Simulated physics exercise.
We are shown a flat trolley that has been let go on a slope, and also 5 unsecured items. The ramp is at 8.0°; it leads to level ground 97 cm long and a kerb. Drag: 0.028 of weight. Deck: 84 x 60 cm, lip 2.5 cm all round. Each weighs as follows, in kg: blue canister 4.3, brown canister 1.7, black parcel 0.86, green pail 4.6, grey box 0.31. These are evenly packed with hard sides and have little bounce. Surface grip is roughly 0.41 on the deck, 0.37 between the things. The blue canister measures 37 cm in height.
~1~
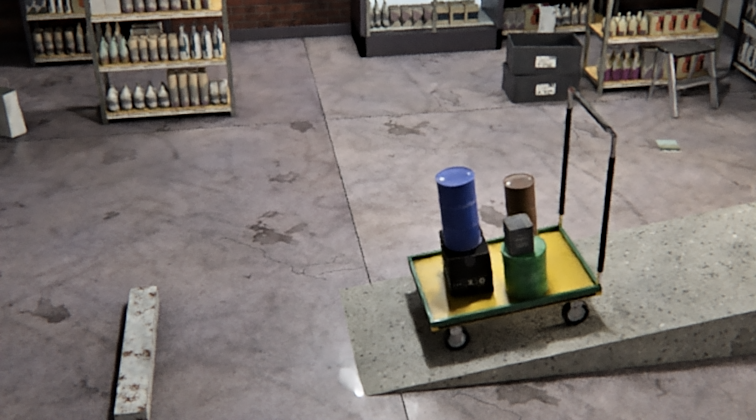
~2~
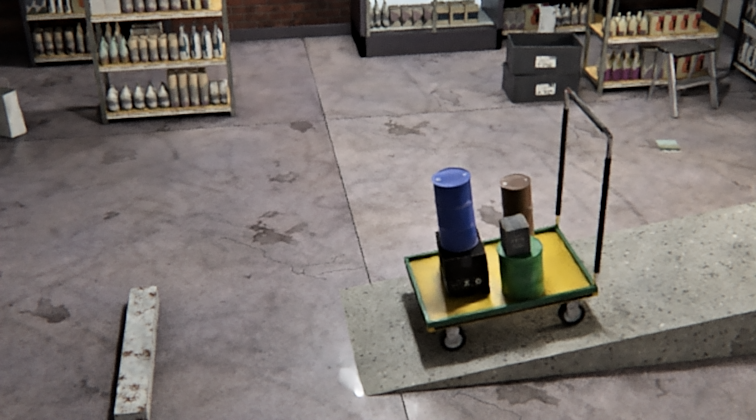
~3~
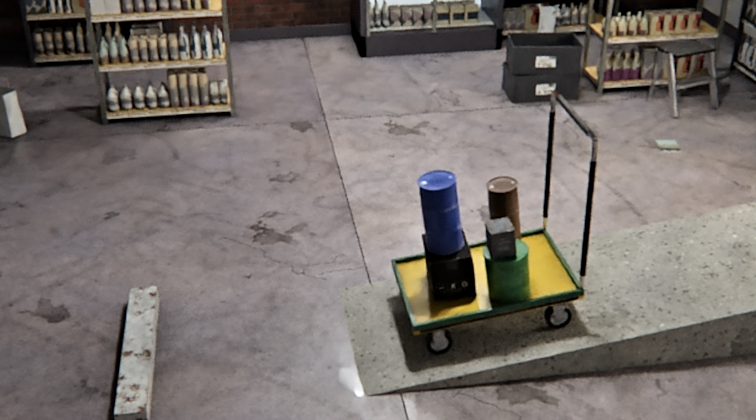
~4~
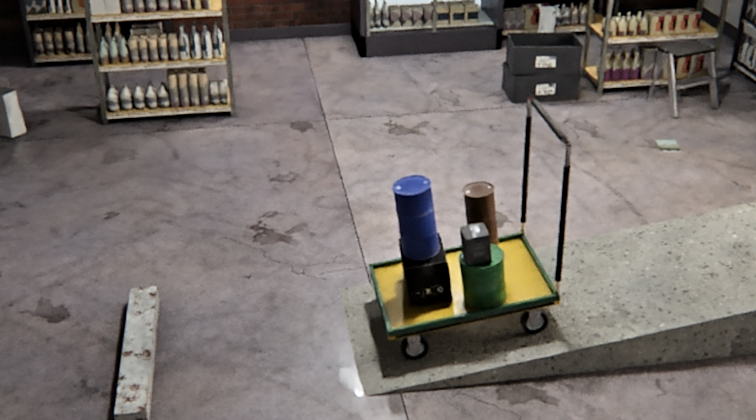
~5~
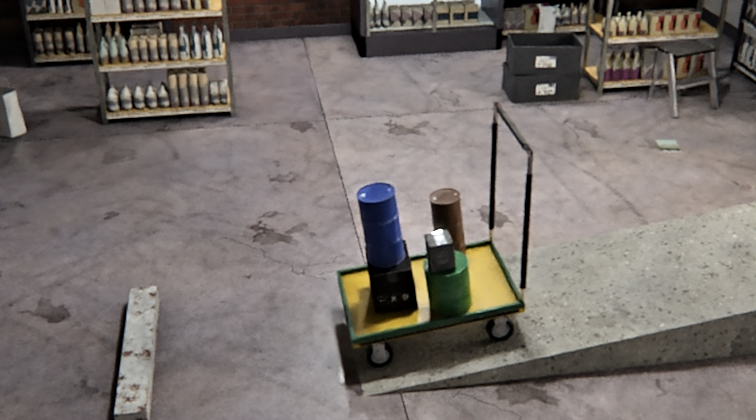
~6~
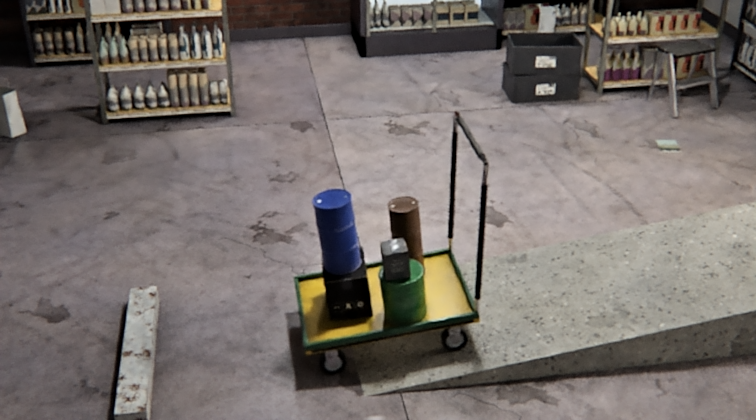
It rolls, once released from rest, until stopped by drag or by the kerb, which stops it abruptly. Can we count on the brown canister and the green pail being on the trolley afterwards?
In order: The brown canister will still be riding. The green pail will still be riding.
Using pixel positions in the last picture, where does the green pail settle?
At roughly (216, 318).
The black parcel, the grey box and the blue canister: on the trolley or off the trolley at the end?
Afterwards, the black parcel leaves its support, the grey box stays on its support, and the blue canister leaves its support.
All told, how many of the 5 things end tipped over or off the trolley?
Total: 3.
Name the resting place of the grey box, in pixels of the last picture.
Close to pixel (195, 285) in the final view.
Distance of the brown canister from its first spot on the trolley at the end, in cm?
It ends about 40 centimetres from where it started.
Then, 0.80 s after the last picture, trolley at the kerb; brown canister tipped 4° from how it sat near (234, 262); green pail slid 10 cm near (219, 318); blue canister tipped 11° from how it sat.
Then, 1.10 s after the last picture, trolley at the kerb; blue canister now off the trolley; brown canister tipped 20° from how it sat near (220, 262); green pail slid 12 cm near (216, 318).
Then, 1.80 s after the last picture, trolley at the kerb; black parcel now off the trolley; brown canister on its side near (181, 285); green pail slid 12 cm near (216, 318).
At rest, off the trolley, blue canister and black parcel; tipped over on the trolley, brown canister; not toppled but over 10 cm from the start, green pail and grey box. Seen from the same camera at the end, brown canister near (181, 285), green pail near (216, 318).
